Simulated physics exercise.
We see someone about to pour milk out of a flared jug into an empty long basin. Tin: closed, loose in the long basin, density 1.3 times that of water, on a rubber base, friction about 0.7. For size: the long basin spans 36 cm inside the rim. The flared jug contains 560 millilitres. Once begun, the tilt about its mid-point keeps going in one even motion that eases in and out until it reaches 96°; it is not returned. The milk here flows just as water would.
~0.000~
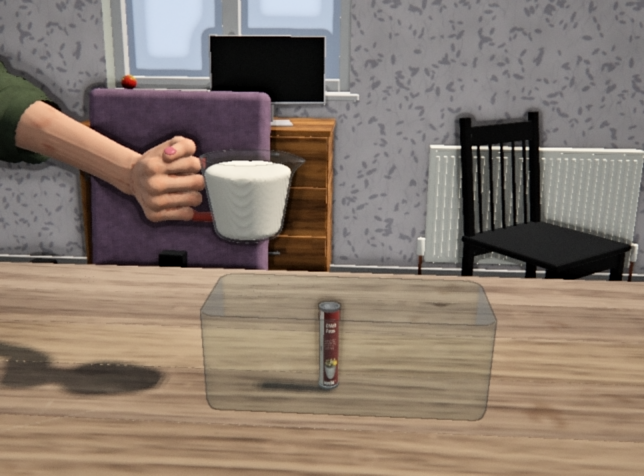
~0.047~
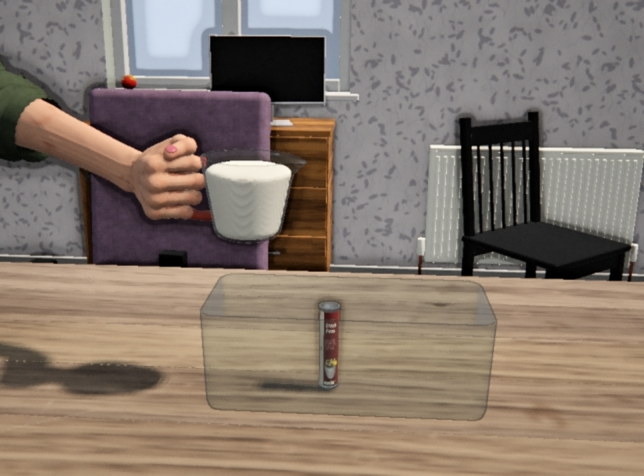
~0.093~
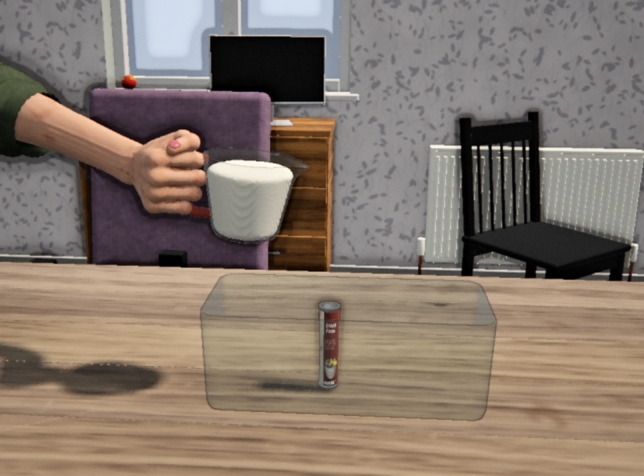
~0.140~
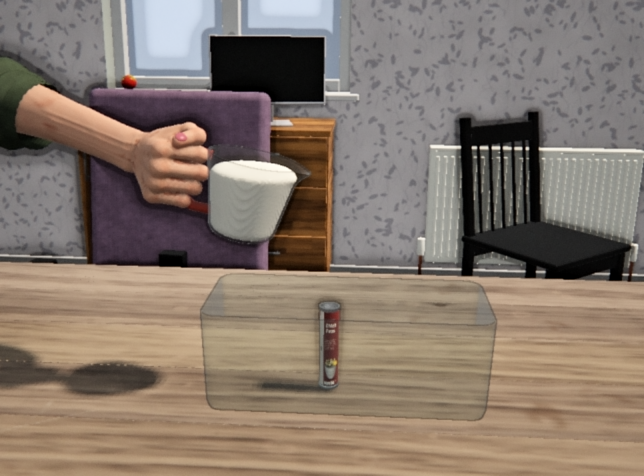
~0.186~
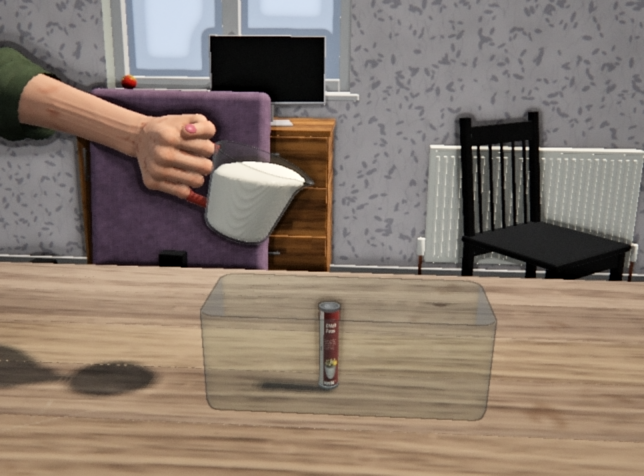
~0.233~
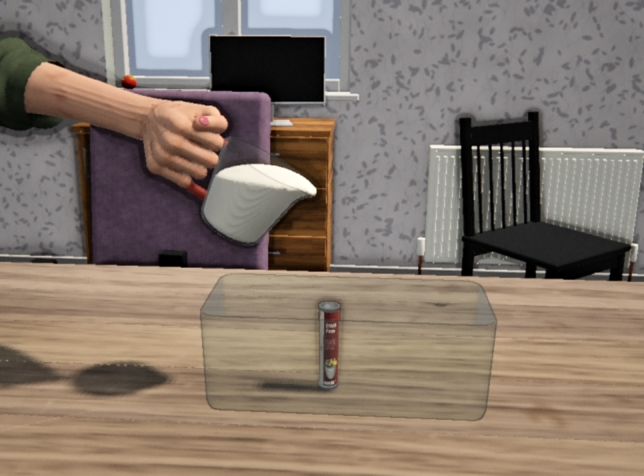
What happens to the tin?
It's going to keep its balance.
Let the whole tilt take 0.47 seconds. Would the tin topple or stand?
The tin stays on its base.
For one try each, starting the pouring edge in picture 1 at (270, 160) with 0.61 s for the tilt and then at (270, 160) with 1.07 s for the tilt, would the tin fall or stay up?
First it tips over; then it tips over.
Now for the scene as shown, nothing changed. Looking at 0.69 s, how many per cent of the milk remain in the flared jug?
Roughly 10 per cent.
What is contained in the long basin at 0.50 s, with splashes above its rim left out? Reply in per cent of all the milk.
Roughly 26 per cent.
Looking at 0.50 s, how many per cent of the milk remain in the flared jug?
At that time about 46 in a hundred parts are still held.
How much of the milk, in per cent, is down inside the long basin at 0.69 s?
Around 80 in a hundred.
After 0.50 s the tilt is 88° and 46 per cent is still to pour; the tin stands where it began.
After 0.69 s the tilt is 96° and 9 per cent is still to pour; the tin stands where it began.
After 0.89 s the tilt is 96° and 1 per cent is still to pour; the tin stands where it began.
After 1.11 s the tilt is 96° and 0 per cent is still to pour; the tin stands where it began.
In the end the tin stands where it began.
